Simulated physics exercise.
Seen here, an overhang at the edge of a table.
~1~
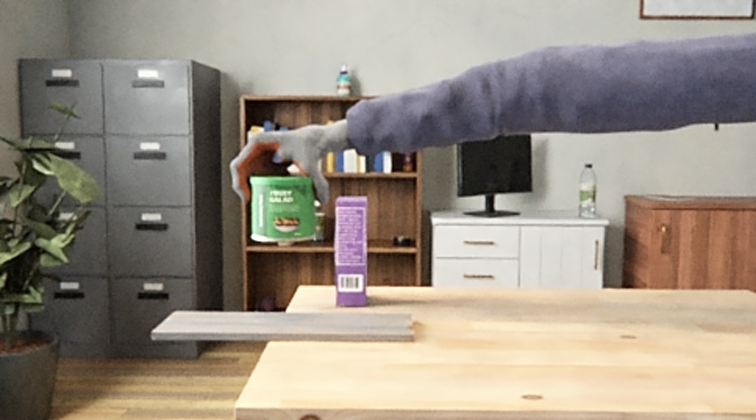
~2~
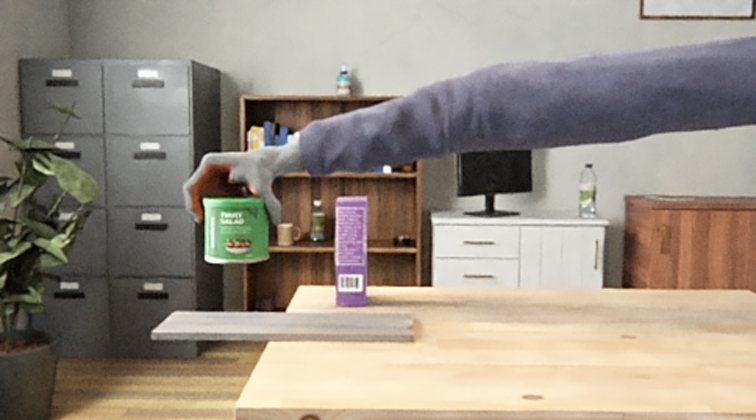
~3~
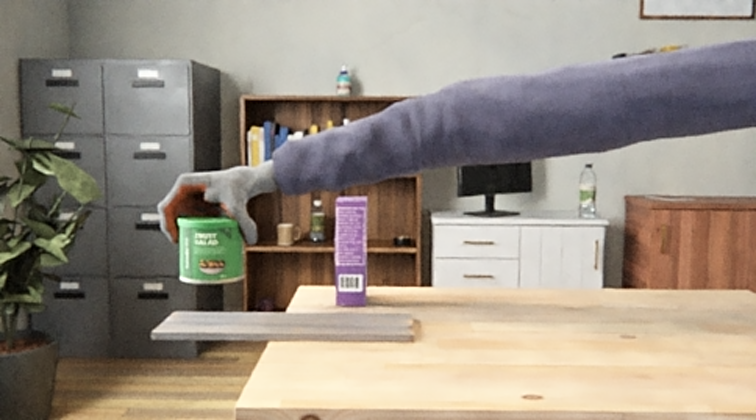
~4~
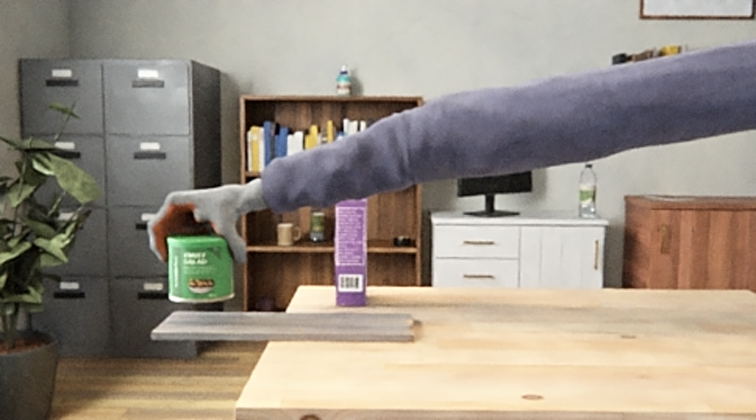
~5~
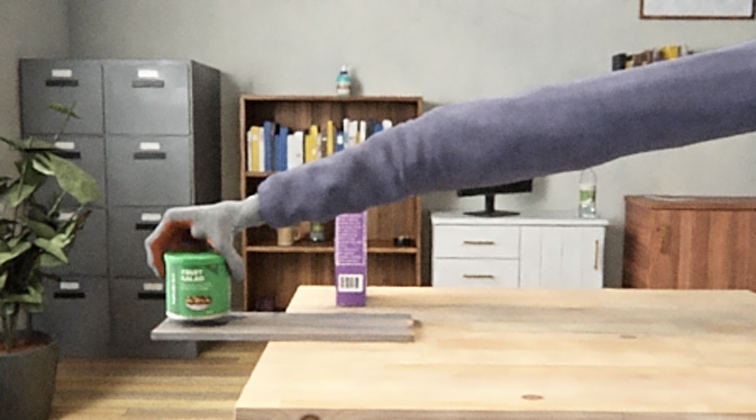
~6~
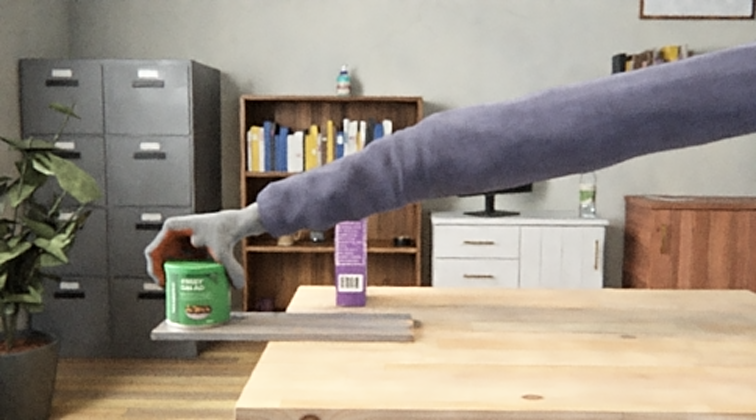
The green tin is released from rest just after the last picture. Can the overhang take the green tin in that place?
In the end the plank goes over.
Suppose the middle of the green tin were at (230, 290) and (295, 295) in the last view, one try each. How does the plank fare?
First try: It tips off the edge; second try: It holds.
Then, 0.40 s after the last picture, green tin now down on the floor or falling; grey plank on its side.
Then, 0.60 s after the last picture, grey plank now down on the floor or falling.
Then, 0.70 s after the last picture, things are still on the move.
At rest, down on the floor or falling, green tin and grey plank; purple carton in place. The plank comes down.
